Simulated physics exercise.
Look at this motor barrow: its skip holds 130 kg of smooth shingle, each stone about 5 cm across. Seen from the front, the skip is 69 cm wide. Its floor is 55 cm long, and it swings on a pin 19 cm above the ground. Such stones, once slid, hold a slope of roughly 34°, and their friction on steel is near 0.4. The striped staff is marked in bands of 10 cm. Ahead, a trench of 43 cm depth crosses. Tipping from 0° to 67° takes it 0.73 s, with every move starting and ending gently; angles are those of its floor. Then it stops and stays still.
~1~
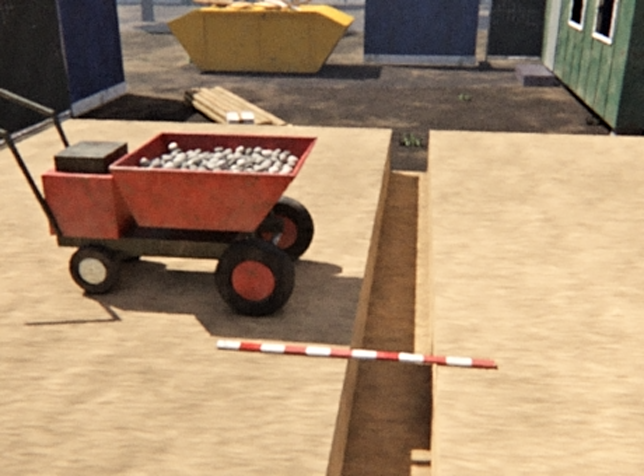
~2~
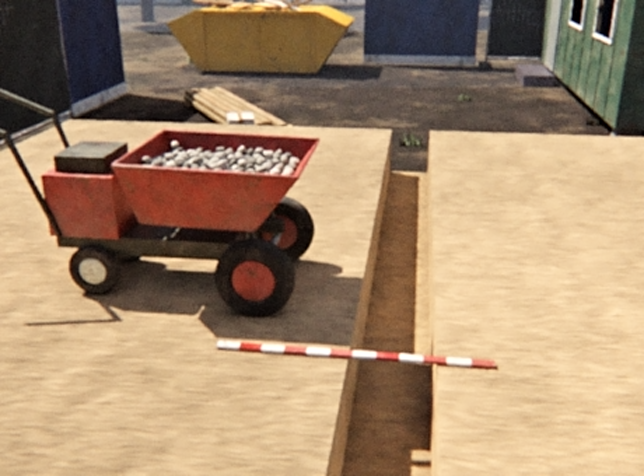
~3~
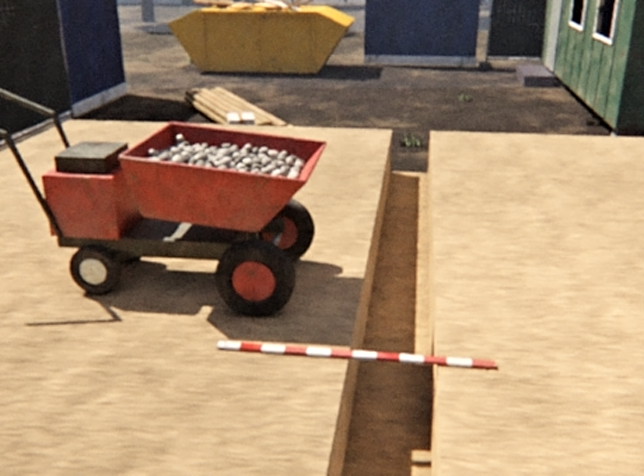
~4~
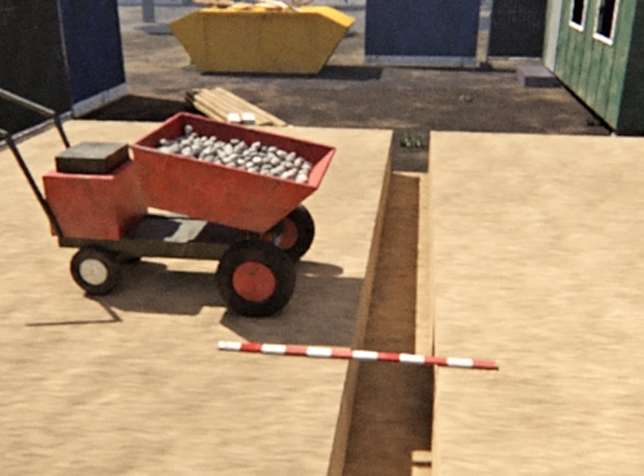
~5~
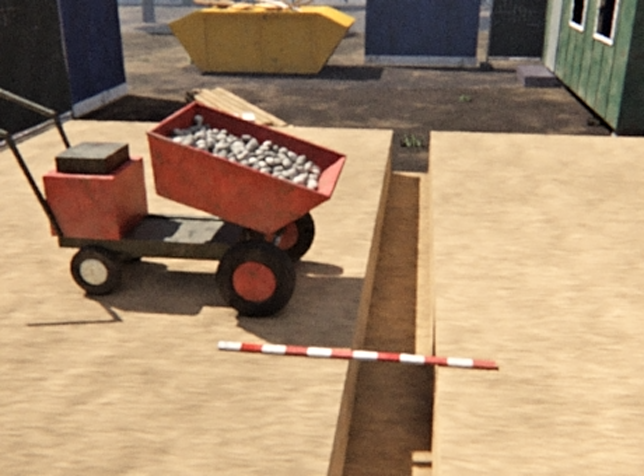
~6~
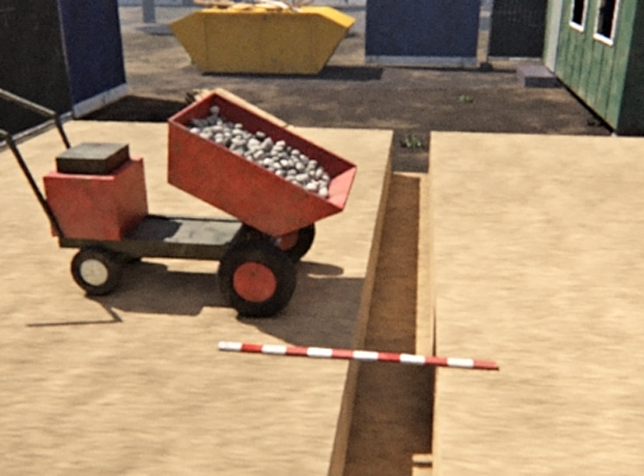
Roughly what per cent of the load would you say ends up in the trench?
I'd say 71 per cent ends up in the trench.
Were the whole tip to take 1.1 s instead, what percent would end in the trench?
That works out at about 80 in a hundred.
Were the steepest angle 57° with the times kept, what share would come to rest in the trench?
With that change, near 55 per cent.
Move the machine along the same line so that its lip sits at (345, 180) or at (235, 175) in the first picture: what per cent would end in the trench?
Roughly 30 per cent, then 80 per cent.
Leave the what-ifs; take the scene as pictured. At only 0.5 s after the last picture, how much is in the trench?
About 25 per cent by then.
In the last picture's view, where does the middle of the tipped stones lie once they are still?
(415, 351).
Then, 0.2 s after the last picture the floor is at 57°, 100 % in the skip; the foremost stones are at (362, 236).
Then, 0.5 s after the last picture the floor is at 67°, 75 % in the skip, 24 % in the trench, 1 % past the trench; the foremost stones are at (442, 281).
Then, 0.9 s after the last picture the floor is at 67°, 27 % in the skip, 44 % in the trench, 29 % past the trench; the foremost stones are at (596, 305).
Then, 2.8 s after the last picture the floor is at 67°, 0 % in the skip, 71 % in the trench, 29 % past the trench; the foremost stones are past the picture's edge.
